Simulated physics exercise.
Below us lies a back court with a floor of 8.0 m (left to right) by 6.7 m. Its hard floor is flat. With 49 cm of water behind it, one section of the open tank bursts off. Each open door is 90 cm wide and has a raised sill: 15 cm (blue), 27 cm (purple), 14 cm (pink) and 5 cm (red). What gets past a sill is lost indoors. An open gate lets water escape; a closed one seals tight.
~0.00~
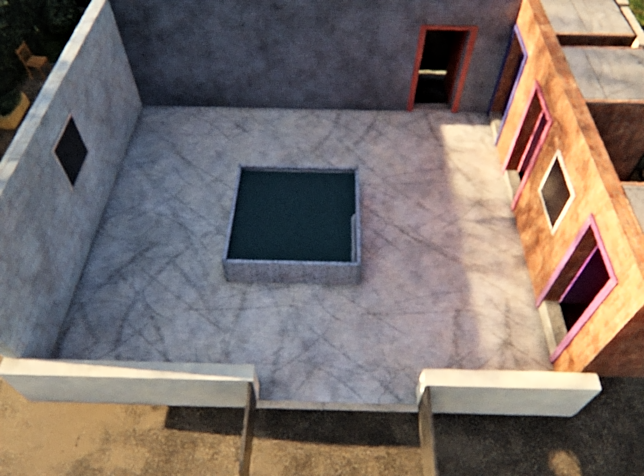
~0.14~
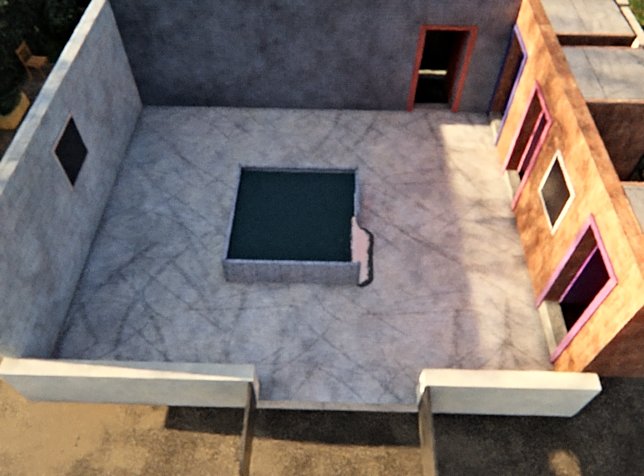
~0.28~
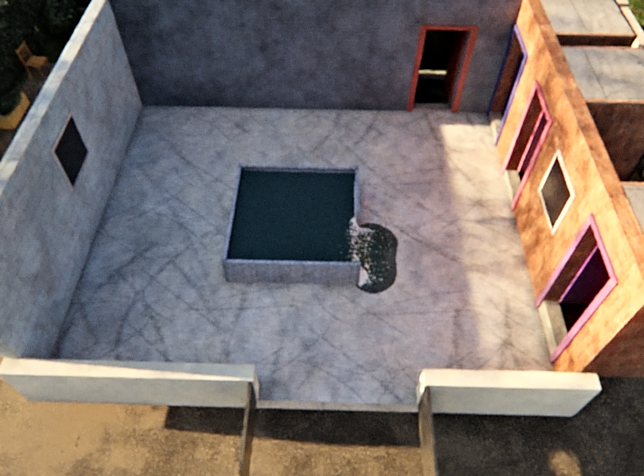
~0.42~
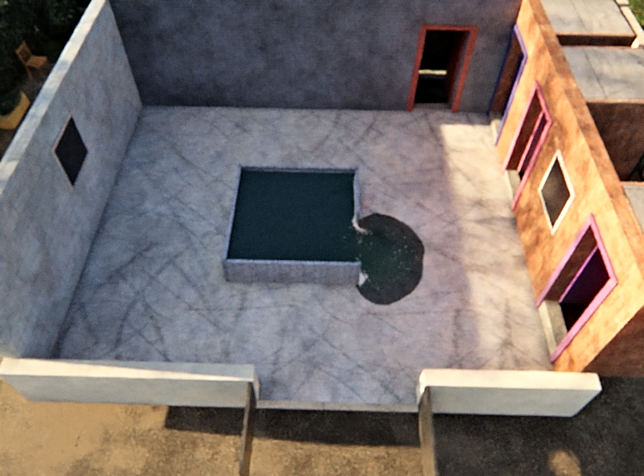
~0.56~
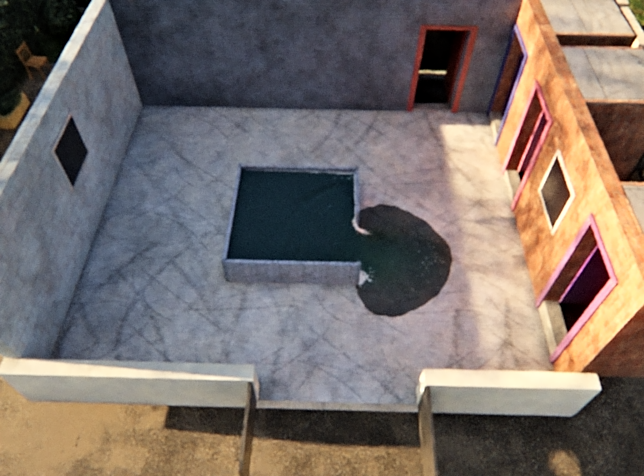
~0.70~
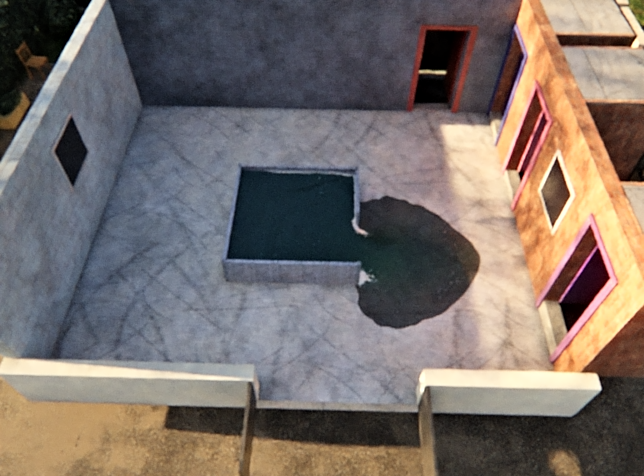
Dark water burst through the right side of a square open tank in a walled court, then poured onto the pale floor and spread rightward in a widening, rounded pool.
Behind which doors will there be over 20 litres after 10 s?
Within that time: At the blue door it does not reach the limit; at the purple door it does not reach the limit; at the pink door it stays under the limit; at the red door it passes the limit.
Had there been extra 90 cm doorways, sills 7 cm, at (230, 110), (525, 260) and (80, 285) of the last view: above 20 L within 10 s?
In that order: Not over, above, not over.
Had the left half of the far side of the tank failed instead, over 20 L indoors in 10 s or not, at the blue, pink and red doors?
Then: Blue not over, pink not over, red not over.
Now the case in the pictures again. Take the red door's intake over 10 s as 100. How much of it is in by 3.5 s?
Some 0 per cent by then.
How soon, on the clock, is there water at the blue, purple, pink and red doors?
Arrival: Blue 2.6 s, purple 1.6 s, pink 1.8 s, red 3.8 s.
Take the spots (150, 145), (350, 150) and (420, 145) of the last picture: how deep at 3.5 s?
About 0, 0 and 0 cm.
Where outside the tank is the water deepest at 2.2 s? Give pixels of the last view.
At about (559, 392).
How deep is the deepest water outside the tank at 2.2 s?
About 36 cm.
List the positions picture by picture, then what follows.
Still water, 49 cm deep, in the open tank at (295, 214), in the first frame.
The front is at (362, 231), 0.6 m from the gap at (355, 251); 0.2 m2 of floor is under water; 49 cm left at the back of the open tank, in the second frame.
Water pours out at (355, 252) and has run 0.8 m, to (388, 235); typically 9 cm deep outside, 49 cm at the open tank's back, in the third frame.
The front is at (418, 245), 1.2 m from the gap at (355, 252); 1.7 m2 of floor is under water; 49 cm left at the back of the open tank, in the fourth frame.
Water pours out at (355, 252) and has run 1.7 m, to (444, 246); typically 5 cm deep outside, 49 cm at the open tank's back, in the fifth frame.
The front is at (471, 252), 2.1 m from the gap at (355, 252); 3.6 m2 of floor is under water; 49 cm left at the back of the open tank, in the sixth frame.
After 1.4 s water covers 15 % of the floor and is deepest (28 cm) near (367, 271); blue door not reached, purple door not reached, pink door not reached, red door not reached.
After 2.2 s water covers 25 % of the floor and is deepest (36 cm) near (559, 392); blue door not reached, purple door 19 cm at the sill, 0 L in, pink door 12 cm at the sill, 0 L in, red door not reached.
After 3.5 s water covers 30 % of the floor and is deepest (24 cm) near (532, 329); blue door 5 cm at the sill, 0 L in, purple door 21 cm at the sill, 0 L in, pink door 12 cm at the sill, 0 L in, red door not reached.
After 6.0 s water covers 50 % of the floor and is deepest (14 cm) near (525, 301); blue door 9 cm at the sill, 0 L in, purple door 13 cm at the sill, 0 L in, pink door 9 cm at the sill, 0 L in, red door 10 cm at the sill, 23 L in.
After 10.0 s water covers 80 % of the floor and is deepest (8 cm) near (500, 391); blue door 8 cm at the sill, 0 L in, purple door 9 cm at the sill, 0 L in, pink door 6 cm at the sill, 0 L in, red door 8 cm at the sill, 67 L in.
